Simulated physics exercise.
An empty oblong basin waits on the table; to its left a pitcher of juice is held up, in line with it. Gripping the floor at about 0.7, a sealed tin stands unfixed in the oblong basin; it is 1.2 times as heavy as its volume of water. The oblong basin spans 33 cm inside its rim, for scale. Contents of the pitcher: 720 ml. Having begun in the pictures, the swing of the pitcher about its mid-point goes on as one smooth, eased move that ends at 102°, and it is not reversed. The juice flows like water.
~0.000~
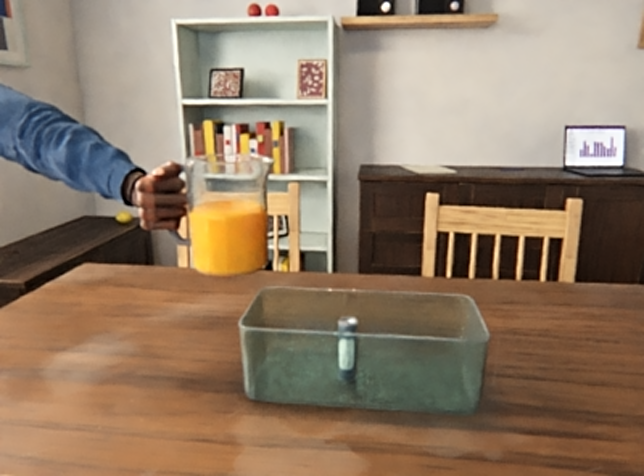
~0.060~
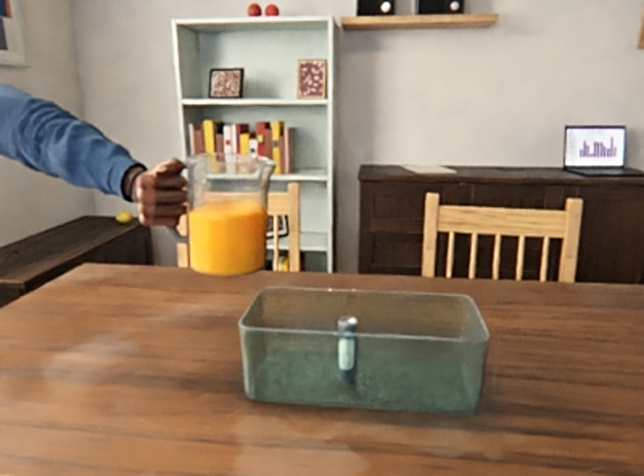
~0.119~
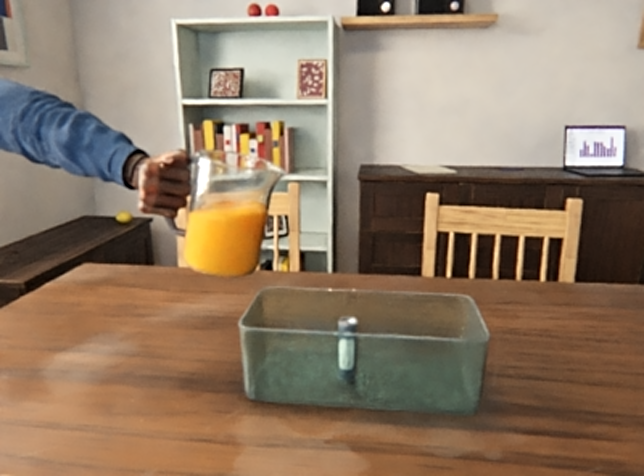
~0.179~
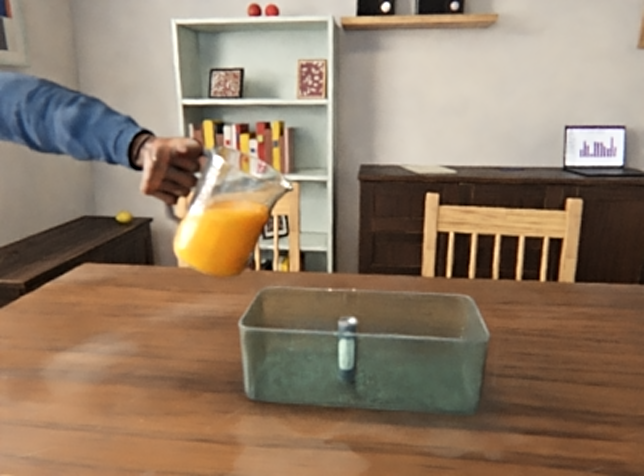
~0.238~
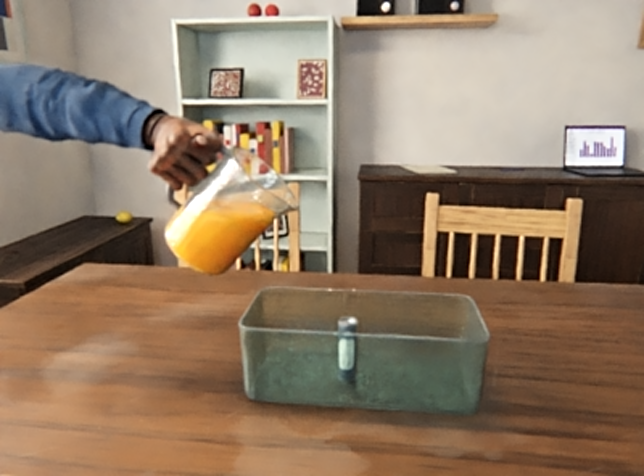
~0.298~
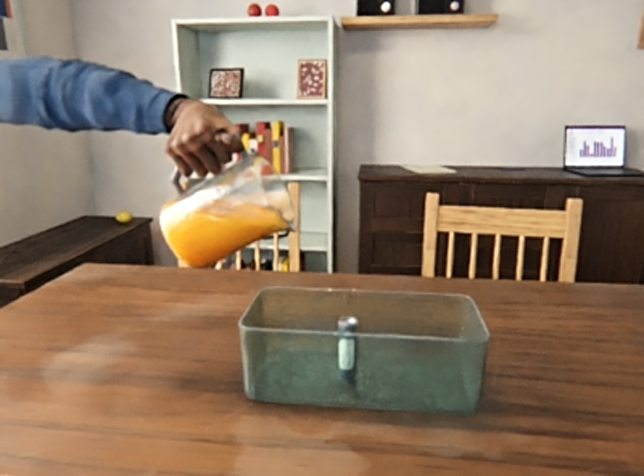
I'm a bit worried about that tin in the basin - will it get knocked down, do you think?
It tilts over.
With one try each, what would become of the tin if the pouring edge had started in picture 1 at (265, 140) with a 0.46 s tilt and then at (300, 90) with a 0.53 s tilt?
Trial 1 - tin tips; trial 2 - tin stays standing.
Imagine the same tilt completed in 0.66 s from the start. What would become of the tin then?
The tin tips over.
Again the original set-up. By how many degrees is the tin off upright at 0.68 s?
It leans about 0° from upright.
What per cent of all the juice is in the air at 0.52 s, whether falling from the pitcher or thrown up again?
At that moment, about 22 percent.
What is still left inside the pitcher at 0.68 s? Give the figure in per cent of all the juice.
Share remaining: Approx. 28 %.
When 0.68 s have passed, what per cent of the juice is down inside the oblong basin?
Around 52 in a hundred.
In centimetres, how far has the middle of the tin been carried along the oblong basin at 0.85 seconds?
Roughly 9 cm.
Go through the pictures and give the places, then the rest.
In the first picture, it leans 0°; its right rim is at (275, 160); the juice meets the walls at (195, 206) and (265, 207); the oblong basin's rim runs from (251, 306) to (480, 317); the tin's top is at (348, 324).
In the second picture, it leans 3°; its right rim is at (278, 163); the juice meets the walls at (195, 206) and (265, 207).
In the third picture, it leans 12°; its right rim is at (285, 172); the juice meets the walls at (195, 208) and (267, 207).
In the fourth picture, it leans 26°; its right rim is at (294, 188); the juice meets the walls at (189, 216) and (270, 208).
In the fifth picture, it leans 43°; its right rim is at (299, 209); the juice meets the walls at (174, 218) and (275, 212).
In the sixth picture, it leans 61°; its right rim is at (297, 231); the juice meets the walls at (172, 201) and (283, 219).
Then, 0.52 s in, the tilt is 102° and 69 per cent is still to pour; the tin stands where it began.
Then, 0.68 s in, the tilt is 102° and 28 per cent is still to pour; the tin stands 4 cm from where it began.
Then, 0.85 s in, the tilt is 102° and 11 per cent is still to pour; the tin leans 36°.
Then, 1.03 s in, the tilt is 102° and 3 per cent is still to pour; the tin lies on its side.
Finally, the tin lies on its side.
